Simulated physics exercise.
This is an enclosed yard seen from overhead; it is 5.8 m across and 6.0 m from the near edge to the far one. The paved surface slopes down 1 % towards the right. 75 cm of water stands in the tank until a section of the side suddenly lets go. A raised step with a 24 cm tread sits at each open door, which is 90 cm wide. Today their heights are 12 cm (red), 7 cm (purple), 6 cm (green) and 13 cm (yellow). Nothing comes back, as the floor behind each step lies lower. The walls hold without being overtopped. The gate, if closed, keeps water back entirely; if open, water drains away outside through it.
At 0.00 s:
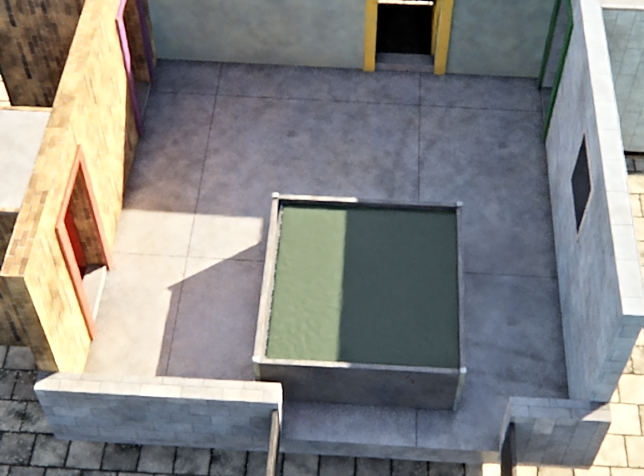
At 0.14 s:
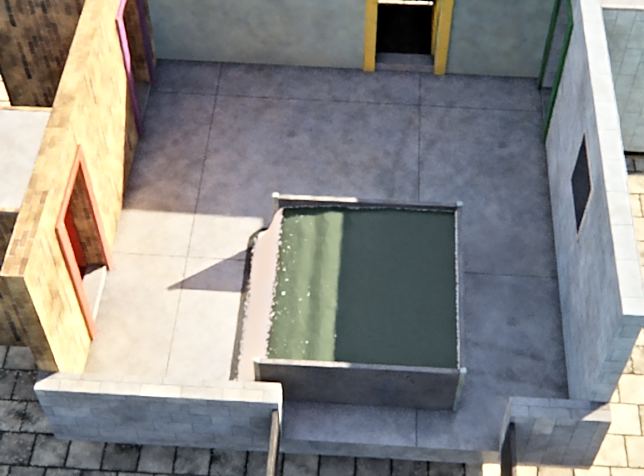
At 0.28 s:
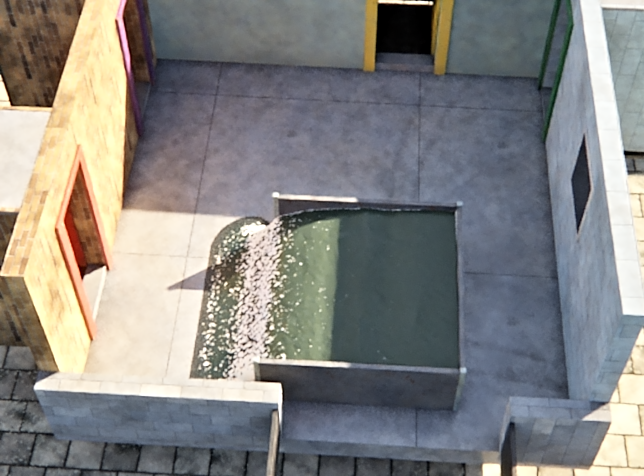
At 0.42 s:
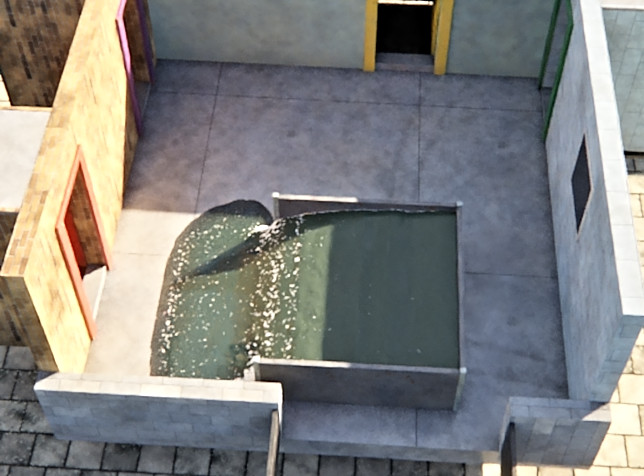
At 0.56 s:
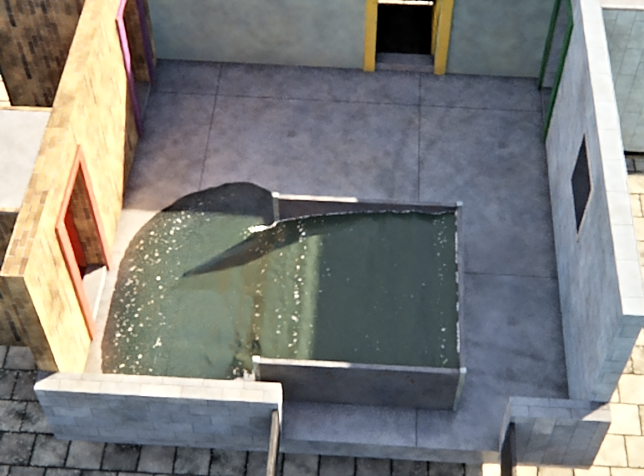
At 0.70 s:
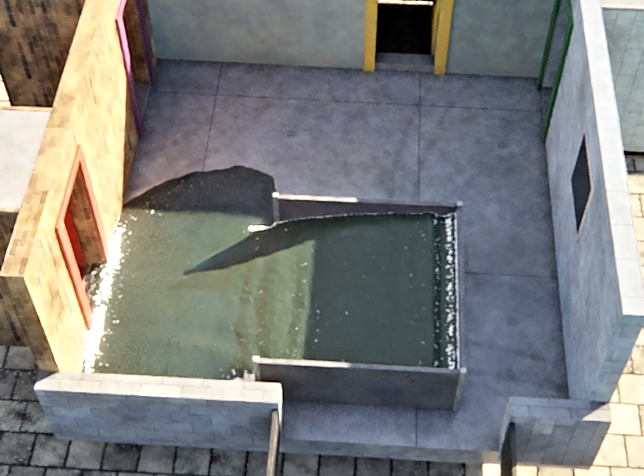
A paved yard enclosed by pale grey and sunlit tan walls is seen from above by a still camera, with a square tank of green water near the front. An orange-edged doorway and a purple one stand on the left, an open yellow one at the back, and green trim on the right. The tank's left side opens, and water pours out in a foaming, speckled sheet, spreading leftward across the floor to the wall by the orange doorway.
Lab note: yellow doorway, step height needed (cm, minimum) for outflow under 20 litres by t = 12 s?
Approx. 6.5 cm.
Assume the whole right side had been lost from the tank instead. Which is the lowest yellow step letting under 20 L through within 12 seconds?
About 18 centimetres.
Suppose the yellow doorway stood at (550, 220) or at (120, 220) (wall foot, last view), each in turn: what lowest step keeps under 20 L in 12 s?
In turn: Roughly 6.0 cm, roughly 31 cm.
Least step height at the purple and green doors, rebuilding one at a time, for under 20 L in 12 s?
About 13.5 cm at purple and 20 cm at green.
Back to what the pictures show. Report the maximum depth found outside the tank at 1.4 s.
I'd put it near 52 cm.
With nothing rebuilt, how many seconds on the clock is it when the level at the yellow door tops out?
I'd guess close to 5.5 seconds.
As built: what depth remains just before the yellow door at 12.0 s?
It stands about 5.0 centimetres deep.
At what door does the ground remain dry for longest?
Last: Green.
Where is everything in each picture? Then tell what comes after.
In the first frame, still water, 75 cm deep, in the tank at (363, 282); the yellow door at (408, 19) is dry.
In the second frame, the front is at a hidden place, 0.3 m from the gap at (271, 299); 0.6 m2 of floor is wet, 75 cm left at the back.
In the third frame, the gap is at (271, 302), the front 0.8 m out at a hidden place; the back of the tank holds 75 cm.
In the fourth frame, the gap is at (271, 303), the front 1.3 m out at (156, 362); the back of the tank holds 75 cm.
In the fifth frame, the front is at (109, 351), 1.9 m from the gap at (271, 304); 5.7 m2 of floor is wet, 72 cm left at the back.
In the sixth frame, water pours out at (271, 304) and has run 2.3 m, to (84, 319); about 10 cm deep outside, 64 cm at the back; 3.1 m in a straight line remain to the yellow door at (408, 19).
After 1.4 s water covers 30 % of the floor, deepest (52 cm) near (94, 394); it has not reached the yellow door.
After 3.0 s water covers 45 % of the floor, deepest (34 cm) near (106, 282); it has not reached the yellow door.
After 12.0 s water covers 100 % of the floor, deepest (14 cm) near (562, 344); 5 cm at the yellow door, 0 litres in over its 13 cm step.
At the yellow door as built, the water arrived by 3.4 s and peaked near 12 cm at 5.6 s.
Run again over the same 12 s with other heights there, 28 litres in over 5.5 cm, 11 litres over 7.5 cm. The limit of 20 litres is kept from about 6.5 cm up.
